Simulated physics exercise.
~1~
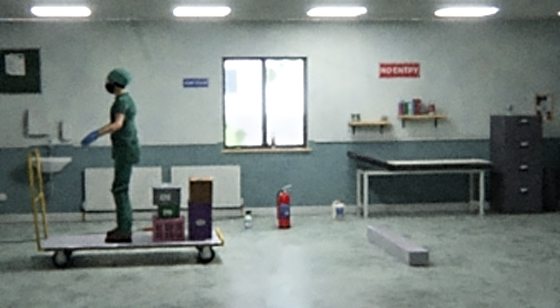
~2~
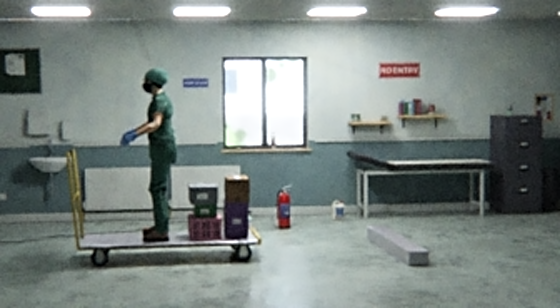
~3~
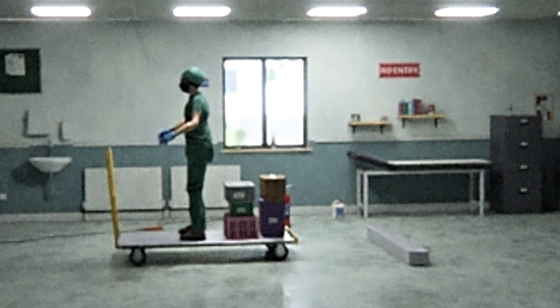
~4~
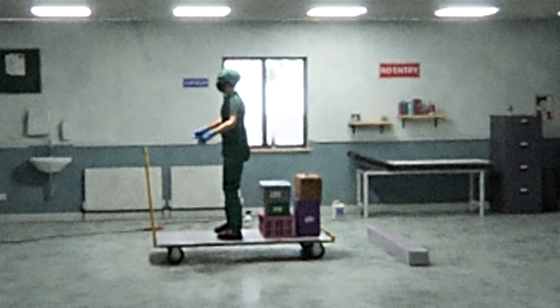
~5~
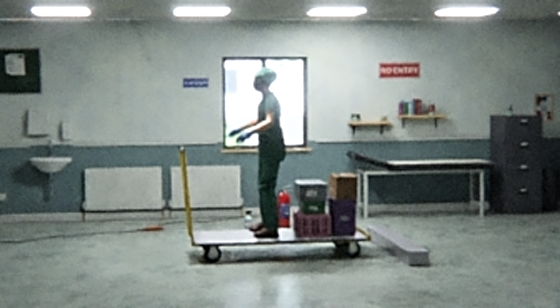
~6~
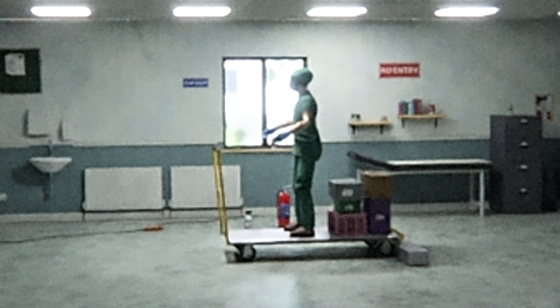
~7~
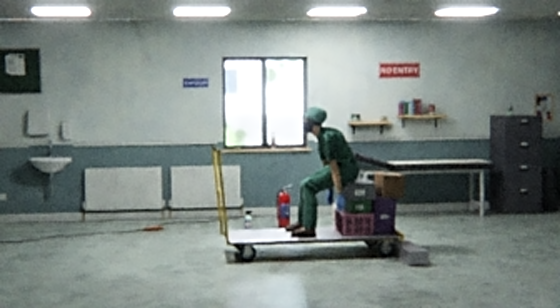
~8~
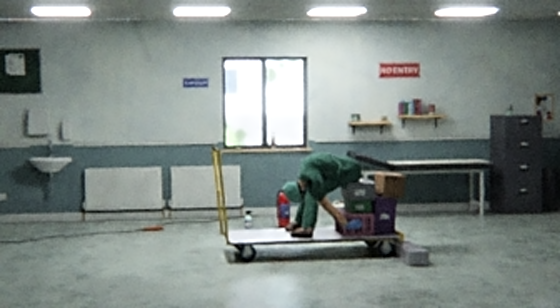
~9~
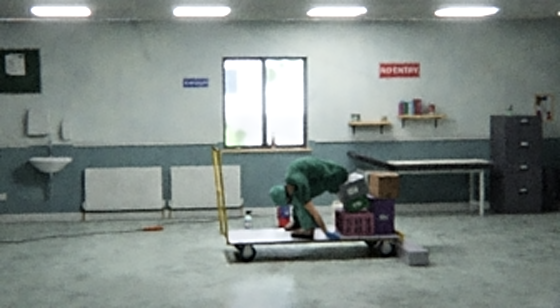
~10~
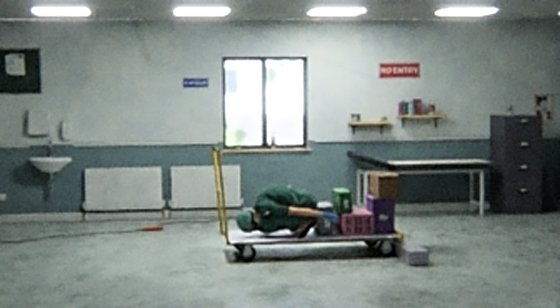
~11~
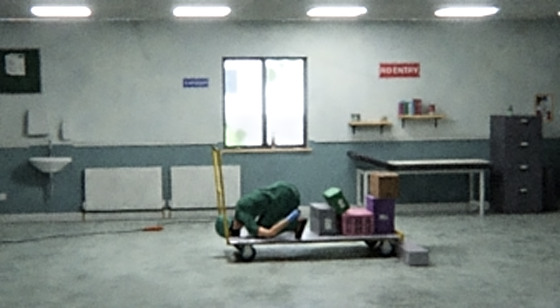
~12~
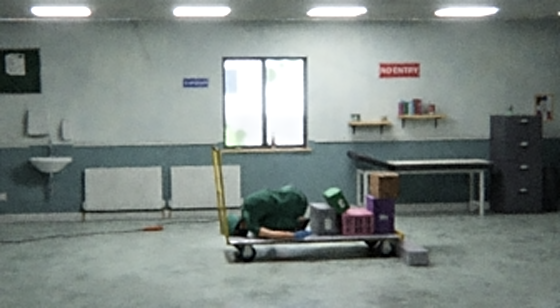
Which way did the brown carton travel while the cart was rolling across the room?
The brown carton travelled to the right, riding along on the cart until it stopped at the kerb.
